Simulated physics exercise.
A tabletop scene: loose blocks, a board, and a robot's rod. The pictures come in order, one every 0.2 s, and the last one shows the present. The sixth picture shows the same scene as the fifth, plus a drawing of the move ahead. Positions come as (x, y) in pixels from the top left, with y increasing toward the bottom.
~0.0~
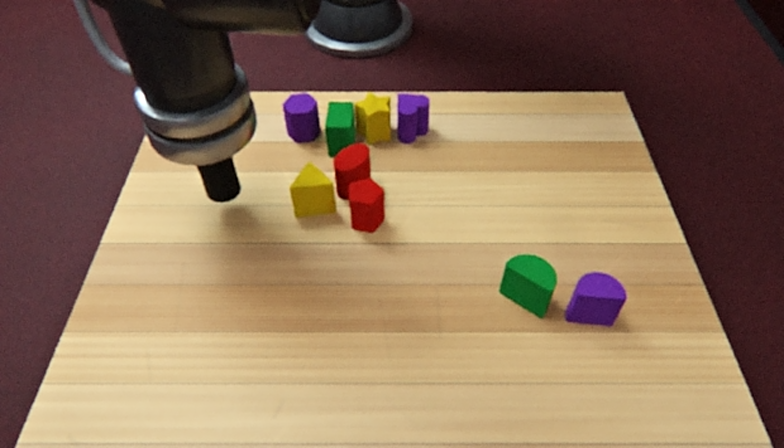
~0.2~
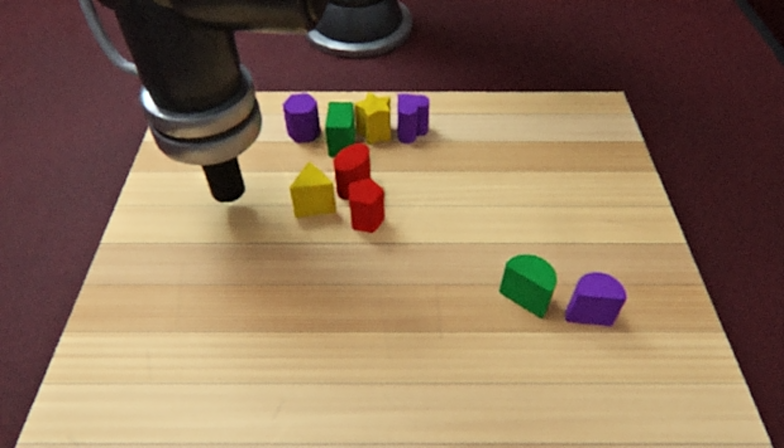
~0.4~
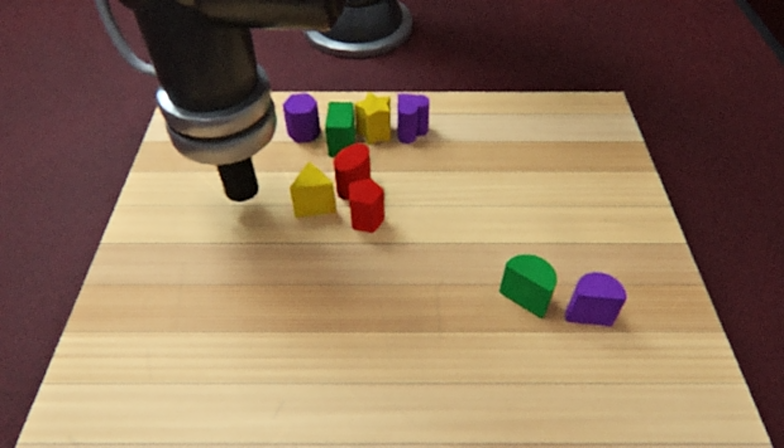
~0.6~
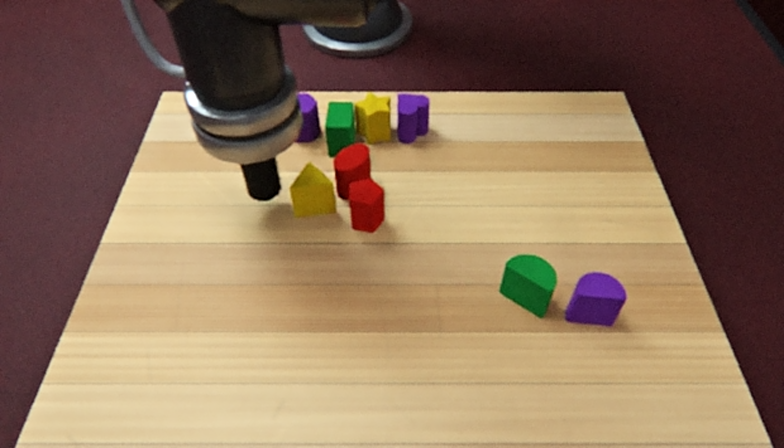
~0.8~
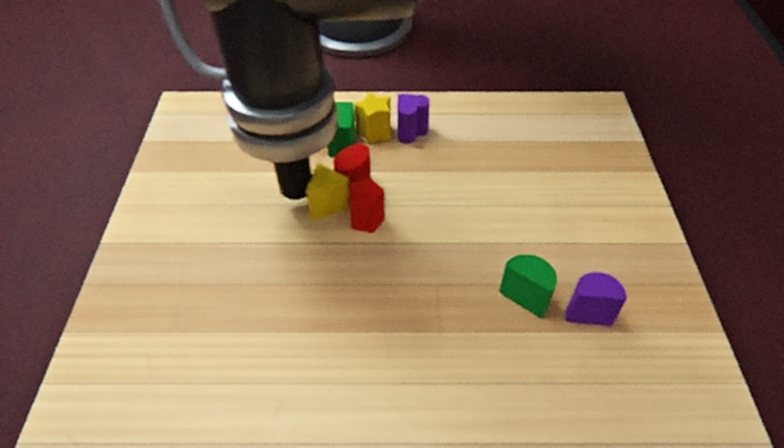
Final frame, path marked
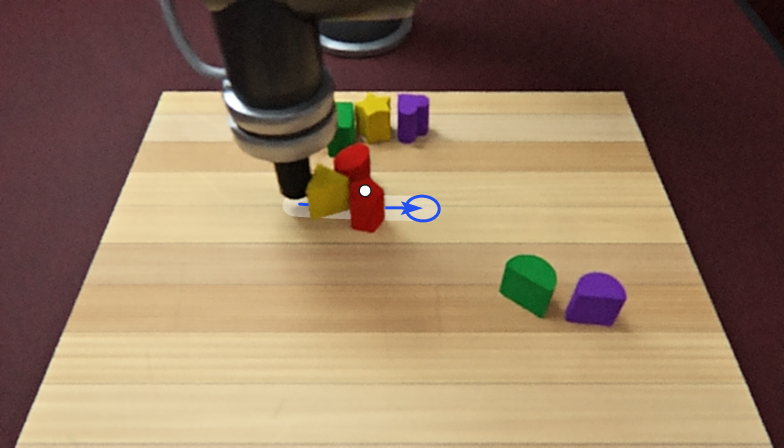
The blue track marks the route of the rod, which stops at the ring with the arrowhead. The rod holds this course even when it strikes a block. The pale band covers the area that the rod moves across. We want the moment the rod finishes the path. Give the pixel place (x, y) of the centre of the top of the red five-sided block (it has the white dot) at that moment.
It is at (410, 207).
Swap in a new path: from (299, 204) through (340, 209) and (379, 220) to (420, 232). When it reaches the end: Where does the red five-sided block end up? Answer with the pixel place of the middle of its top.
The red five-sided block ends near (451, 219).
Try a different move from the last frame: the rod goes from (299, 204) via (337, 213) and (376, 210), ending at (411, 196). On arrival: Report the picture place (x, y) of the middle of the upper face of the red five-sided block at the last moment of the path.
Its top face will be centred at roughly (411, 200).
The line goes in a line from (299, 204) to (422, 208); the dot is on the red five-sided block.
What follows on the original path. One third of the way, rod (340, 190); yellow triangular block (370, 178), turned 15° anticlockwise; red elliptical block (366, 152), turned 50° anticlockwise; red five-sided block (385, 197), turned 45° clockwise.
Two thirds of the way, rod (382, 192); yellow triangular block (413, 184), turned 20° clockwise; red elliptical block (371, 151), turned 70° anticlockwise; red five-sided block (407, 206), turned 90° clockwise.
At the end, rod (423, 192); yellow triangular block (453, 189), turned 25° clockwise; green rectangular block unmoved; red elliptical block (371, 151), turned 70° anticlockwise; red five-sided block (410, 207), turned 100° clockwise.
